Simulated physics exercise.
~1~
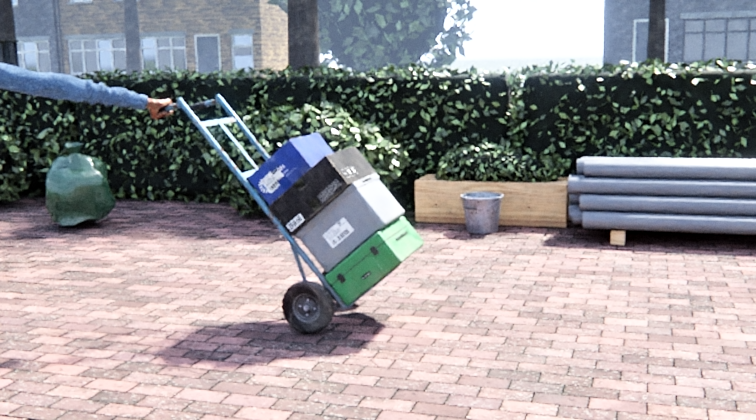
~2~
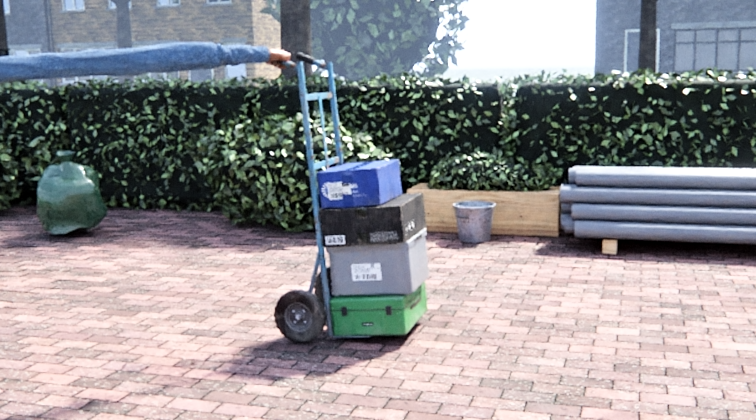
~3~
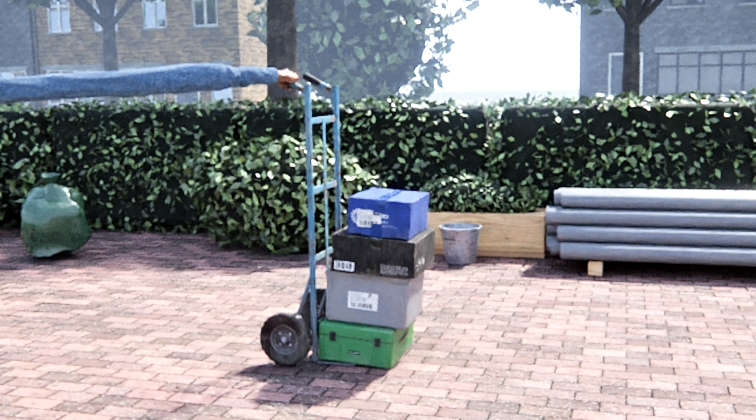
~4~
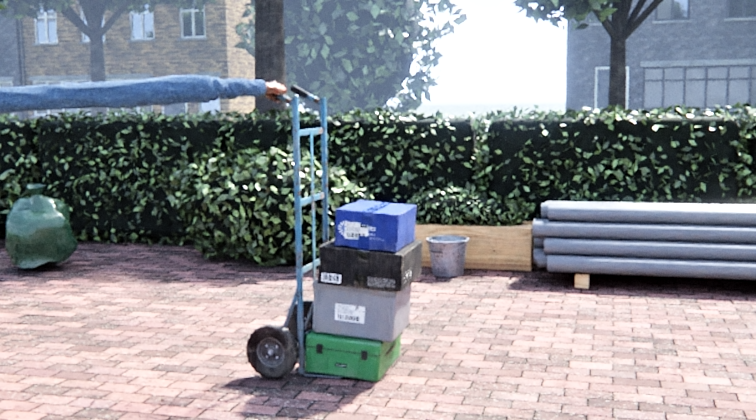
On a brick-paved yard, an arm swings a tilted sack truck upright, its four stacked boxes rocking slightly but staying stacked.
